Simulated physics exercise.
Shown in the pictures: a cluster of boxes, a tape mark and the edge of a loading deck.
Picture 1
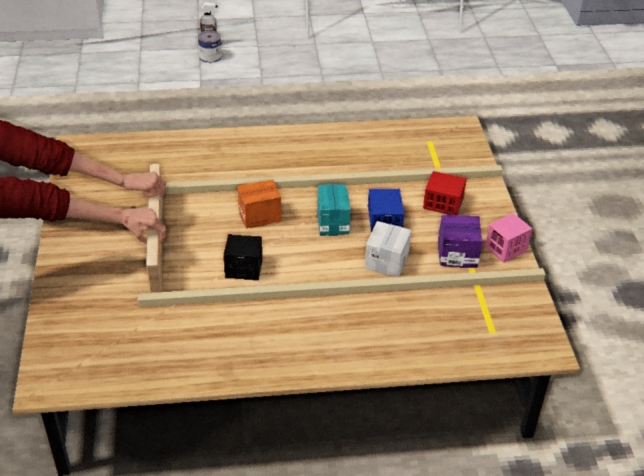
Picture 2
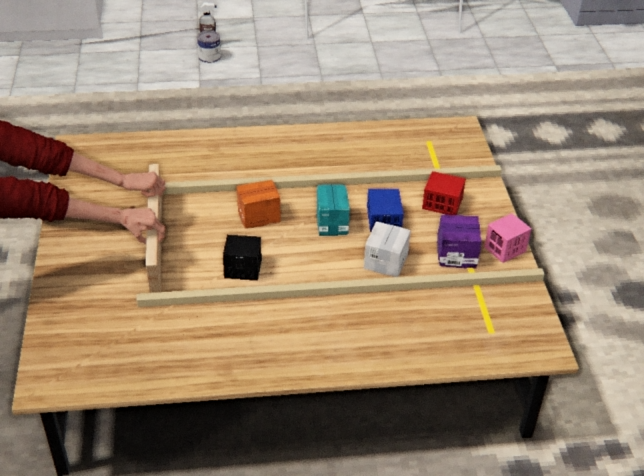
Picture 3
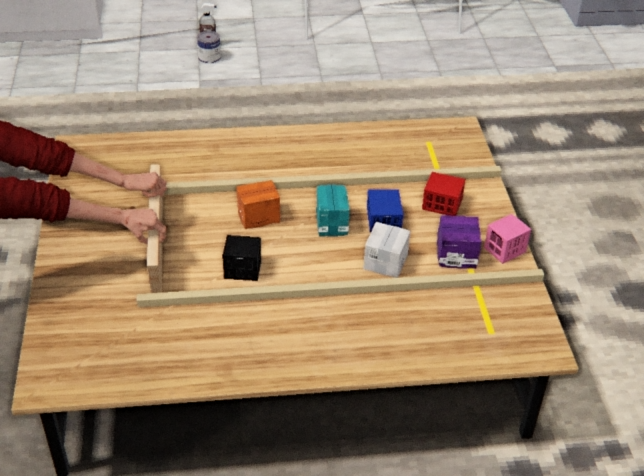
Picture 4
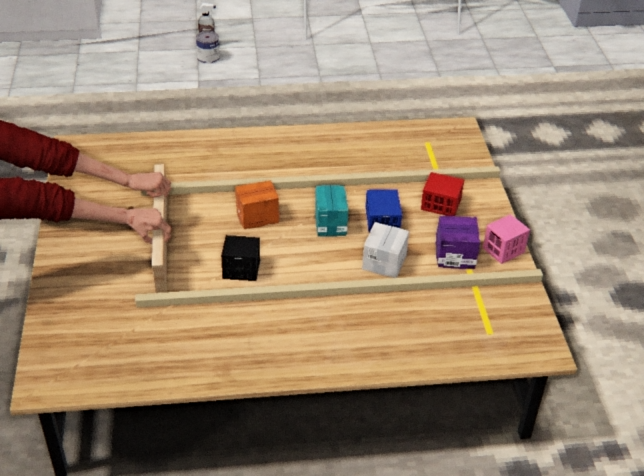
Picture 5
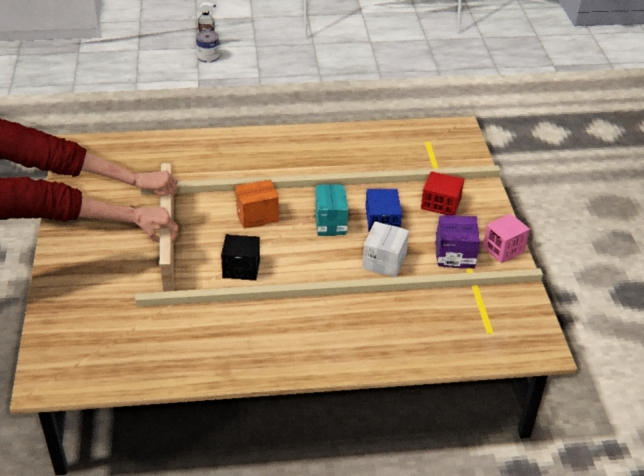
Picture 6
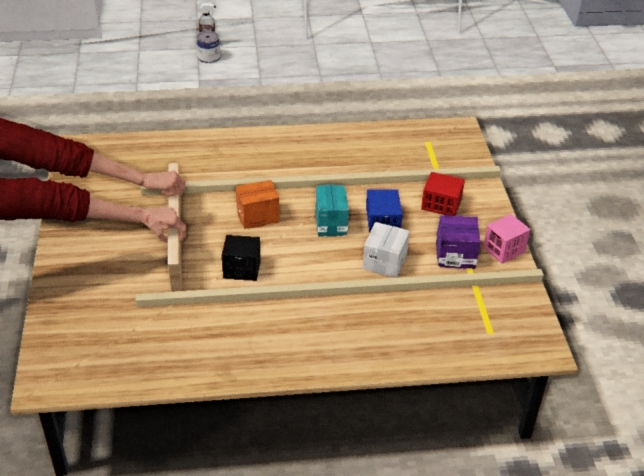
Two hands slide a wooden plank slightly right toward colored boxes that stay still.
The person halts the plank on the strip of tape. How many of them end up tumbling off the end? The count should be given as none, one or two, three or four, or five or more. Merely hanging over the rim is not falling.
The tally of falls will come to three or else four.
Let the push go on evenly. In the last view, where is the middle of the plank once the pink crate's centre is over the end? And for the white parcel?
With the pink crate it sits around (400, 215), with the white parcel around (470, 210).
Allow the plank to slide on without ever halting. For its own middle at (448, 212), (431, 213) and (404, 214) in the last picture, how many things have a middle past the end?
Middles past end - pos 1: 4, pos 2: 2, pos 3: 1.
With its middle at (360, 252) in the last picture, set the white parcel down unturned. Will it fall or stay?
Started there, the object is not lost.
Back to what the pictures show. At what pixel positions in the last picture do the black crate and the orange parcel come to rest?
The black crate ends at (483, 243) and the orange parcel at (469, 196).
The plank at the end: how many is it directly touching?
It touches 2.
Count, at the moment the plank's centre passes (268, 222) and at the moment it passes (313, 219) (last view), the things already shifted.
First 2, then 4.
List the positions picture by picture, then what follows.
The first picture shows pink crate (508, 238); red crate (445, 193); purple parcel (460, 241); plank (156, 228); tape (458, 227).
The second picture shows red crate (444, 194); white parcel (387, 249).
The third picture shows purple parcel (458, 242); turquoise box (332, 211).
The fourth picture shows pink crate (506, 239); blue crate (383, 211).
The fifth picture shows red crate (442, 194); black crate (241, 257).
The sixth picture shows pink crate (506, 239); red crate (443, 194); purple parcel (458, 242); plank (175, 227); tape (456, 227).
Soon after, none off yet; pink crate at rest near (506, 239); red crate at rest near (443, 194); purple parcel at rest near (458, 242).
After that, none off yet; pink crate at rest near (506, 239); red crate displaced a little near (449, 194); purple parcel at rest near (458, 242).
And then, none off yet; pink crate displaced about its own width near (533, 240); red crate displaced well along near (502, 183); purple parcel displaced about its own width near (499, 239).
In the end, the number that fall off is three or four; gone, blue crate, purple parcel, red crate and pink crate.
